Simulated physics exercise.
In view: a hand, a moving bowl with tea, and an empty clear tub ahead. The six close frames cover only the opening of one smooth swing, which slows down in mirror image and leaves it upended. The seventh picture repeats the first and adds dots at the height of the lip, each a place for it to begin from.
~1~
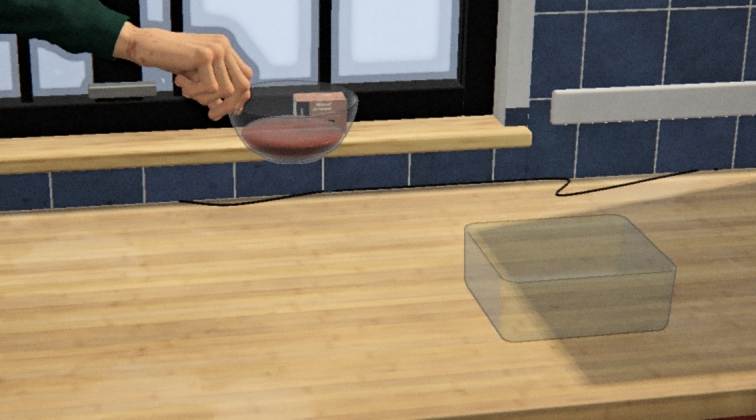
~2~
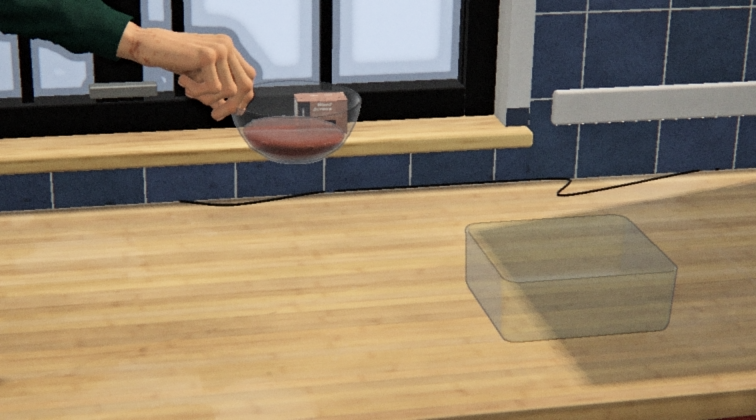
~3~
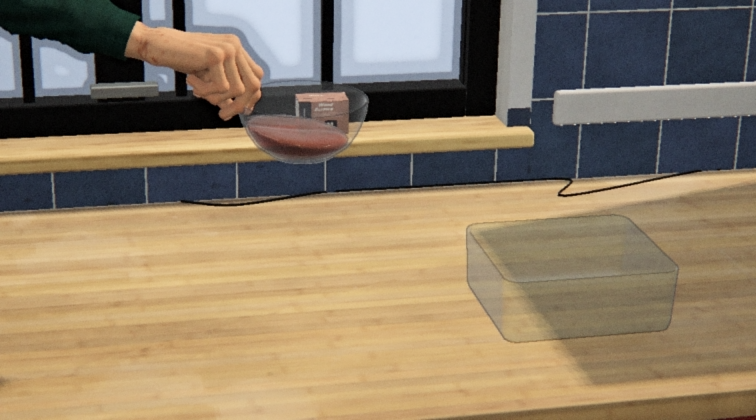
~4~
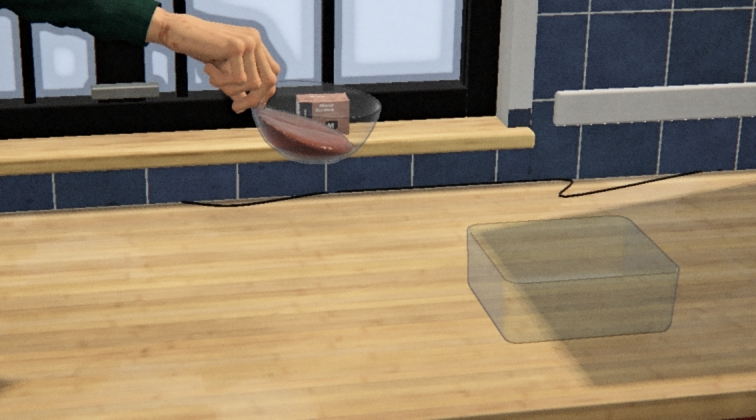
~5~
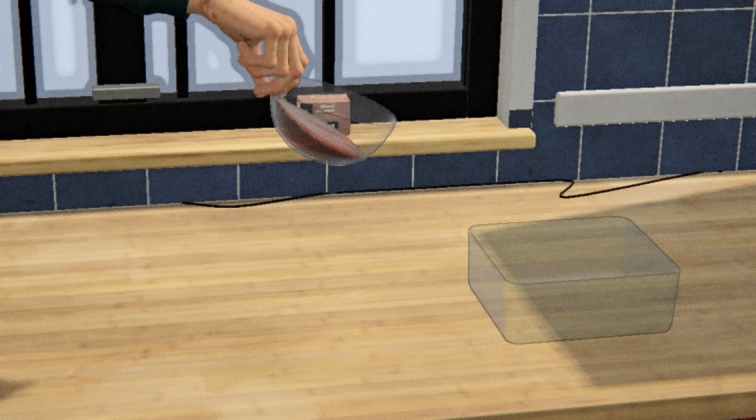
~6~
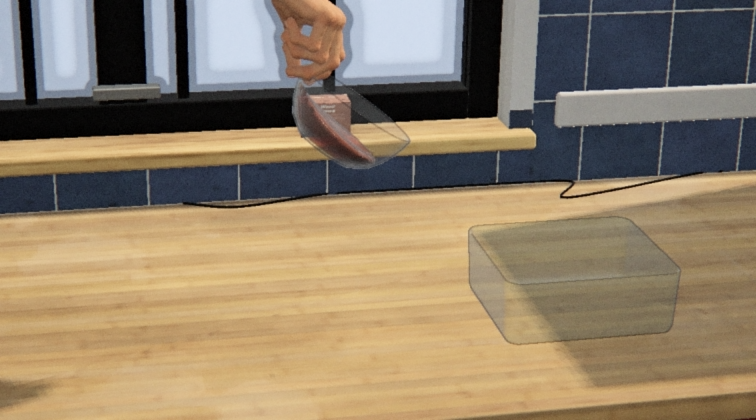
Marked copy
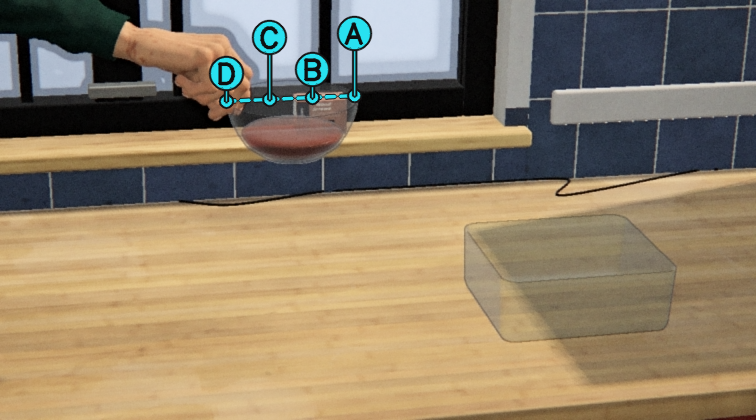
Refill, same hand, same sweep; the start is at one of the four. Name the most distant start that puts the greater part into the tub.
That is dot B.
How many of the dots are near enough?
Two.
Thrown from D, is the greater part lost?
Yes, that goes wrong.
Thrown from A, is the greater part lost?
No, that is safe.
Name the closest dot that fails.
C.
In cyan, A at (354, 95); B at (312, 97); C at (269, 99); D at (226, 101).
For dot A, about 65 % lands in the tub, 7 % falls short and 28 % goes beside or beyond.
For dot B, about 70 % lands in the tub, 16 % falls short and 13 % goes beside or beyond.
For dot C, about 10 % lands in the tub, 86 % falls short and 4 % goes beside or beyond.
For dot D, about 0 % lands in the tub, 94 % falls short and 6 % goes beside or beyond.
